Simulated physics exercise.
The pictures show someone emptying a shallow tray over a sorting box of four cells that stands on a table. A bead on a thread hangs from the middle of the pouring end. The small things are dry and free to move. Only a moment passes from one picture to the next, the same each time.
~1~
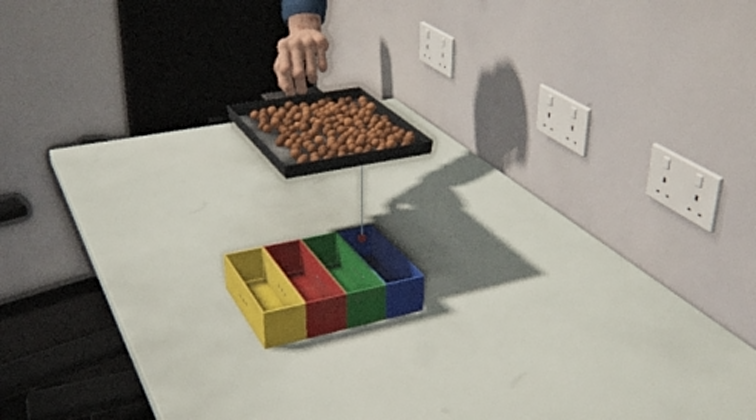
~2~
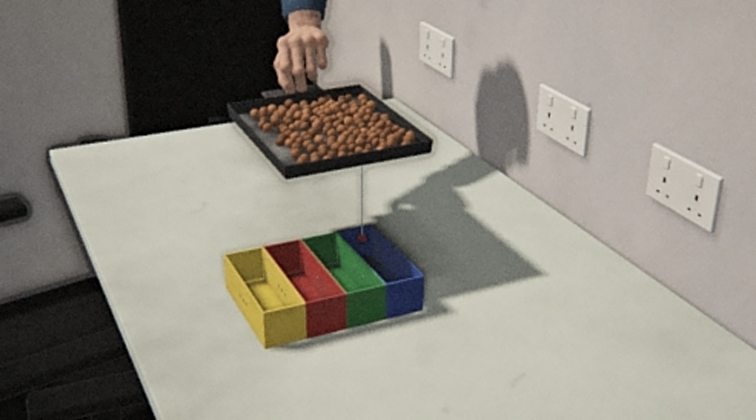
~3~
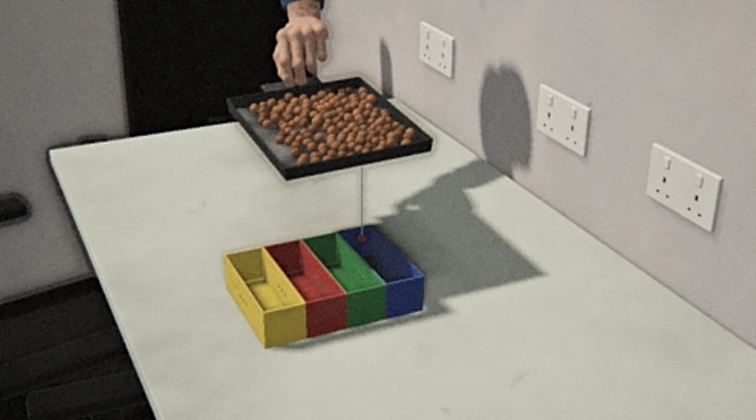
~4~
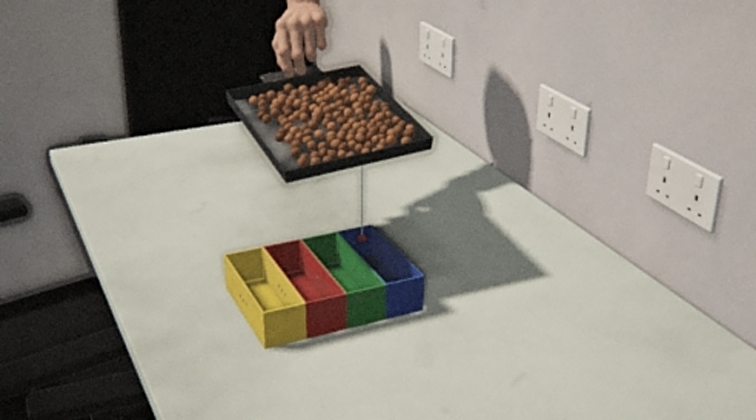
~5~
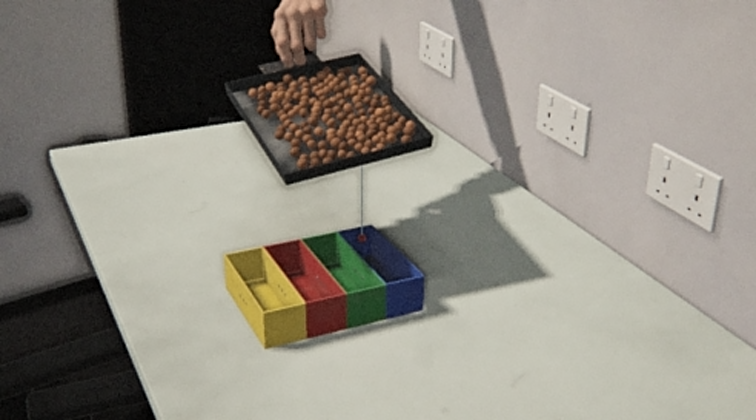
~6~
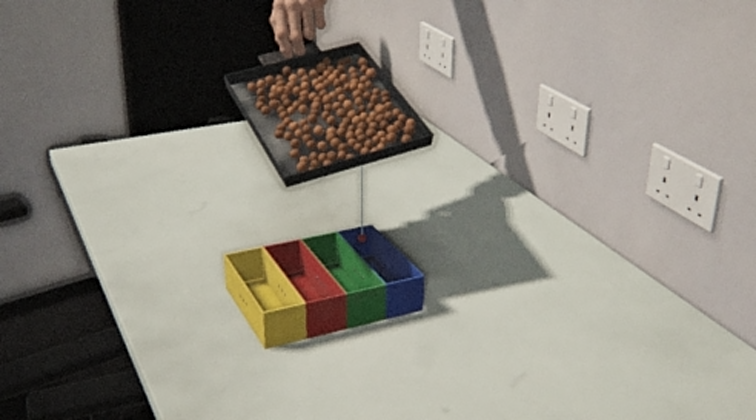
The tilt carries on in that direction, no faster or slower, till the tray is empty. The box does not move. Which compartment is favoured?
The red one ends fullest.
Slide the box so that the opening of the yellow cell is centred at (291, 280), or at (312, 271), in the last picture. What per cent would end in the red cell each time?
First some 40, then 20 per cent.
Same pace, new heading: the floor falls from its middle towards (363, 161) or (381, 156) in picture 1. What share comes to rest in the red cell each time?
In turn 10 and 0 in a hundred.
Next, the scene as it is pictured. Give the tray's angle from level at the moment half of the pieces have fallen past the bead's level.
At some 105 degrees.
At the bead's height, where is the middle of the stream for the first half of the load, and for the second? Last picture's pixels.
Around (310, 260) and then (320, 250).
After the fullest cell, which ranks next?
Second comes the green one.
Just after the last frame, tray tipped steeply; almost all on the tray; just a few in the yellow cell.
A moment on, tray tipped right over; roughly two thirds on the tray; about a tenth in the red cell; about a tenth in the yellow cell; about a tenth in the green cell; roughly a quarter falling or outside the box.
Further on, tray tipped past a quarter turn; roughly half in the red cell; roughly a quarter in the green cell; about a tenth in the yellow cell; about a tenth in the blue cell; about a tenth falling or outside the box.
When it is over, tray tipped past a quarter turn; roughly half in the red cell; roughly a quarter in the green cell; about a tenth in the yellow cell; about a tenth in the blue cell; about a tenth outside the box.
